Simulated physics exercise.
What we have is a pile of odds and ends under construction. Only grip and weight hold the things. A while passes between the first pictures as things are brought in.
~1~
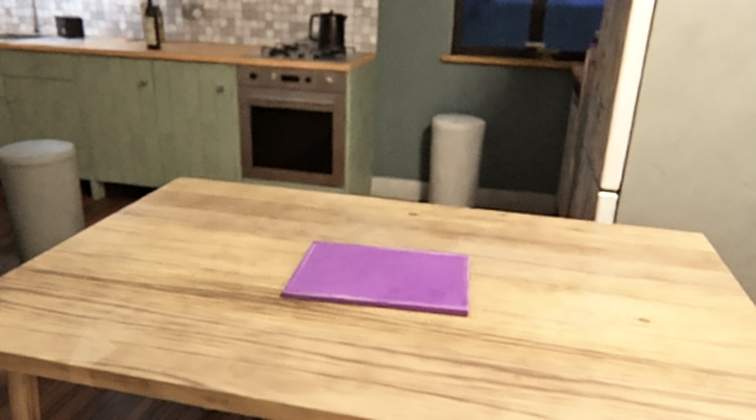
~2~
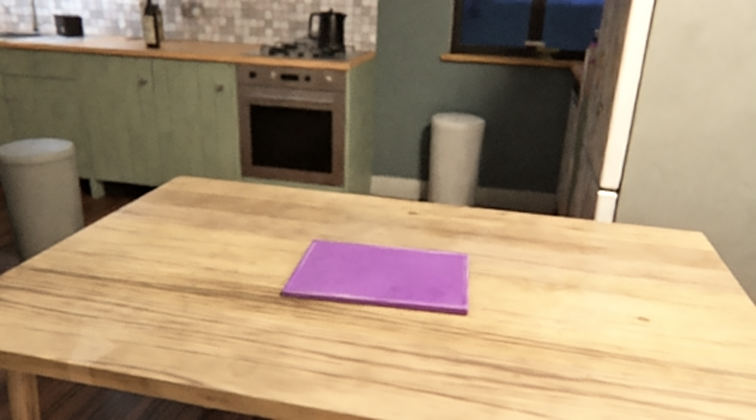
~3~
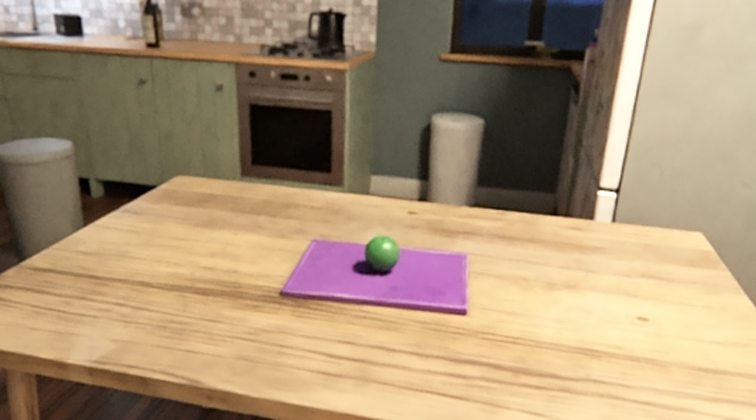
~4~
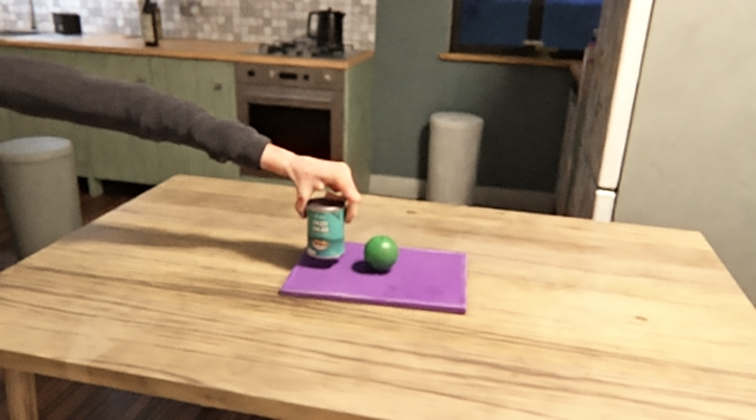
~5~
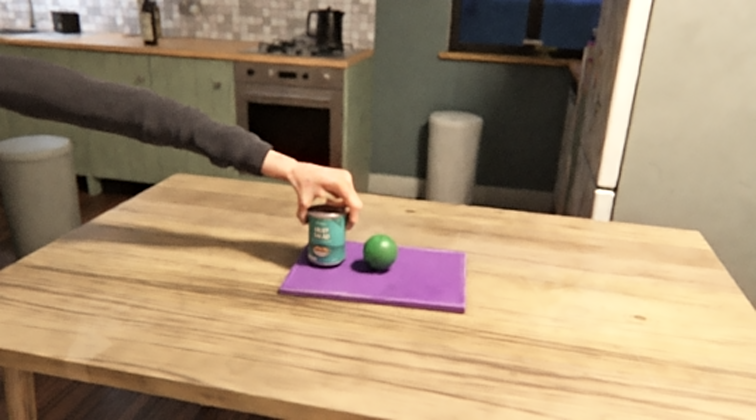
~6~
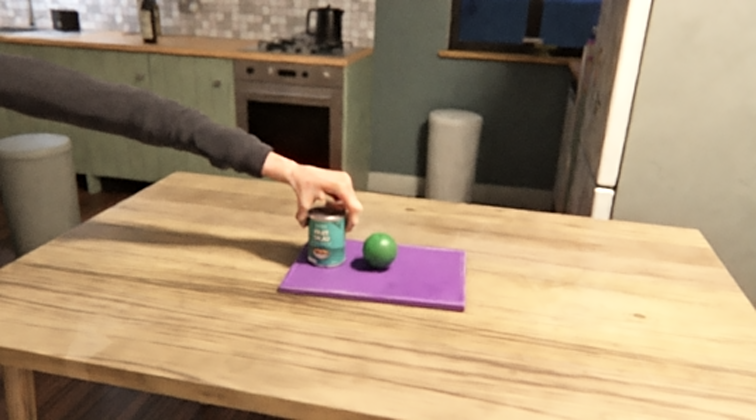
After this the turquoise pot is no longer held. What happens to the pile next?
Safe to say it works.
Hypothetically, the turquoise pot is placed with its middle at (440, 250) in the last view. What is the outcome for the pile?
What happens next is that it remains steady.
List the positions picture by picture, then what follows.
The last thing is not in view yet, in the first picture.
The last thing is not in view yet, in the second picture.
The last thing is not in view yet; green apple (382, 253), in the third picture.
Still above its spot; turquoise pot (326, 227); green apple (381, 253), in the fourth picture.
Still above its spot; turquoise pot (327, 234); green apple (380, 252), in the fifth picture.
In place under the hand; turquoise pot (327, 236); green apple (380, 250), in the sixth picture.
Then, 0.20 s on from there, no change.
Then, 0.50 s on from there, turquoise pot resting near (327, 236).
In the end, all 3 unmoved. At the end, from the last picture's camera, turquoise pot near (327, 236). The pile keeps its balance.
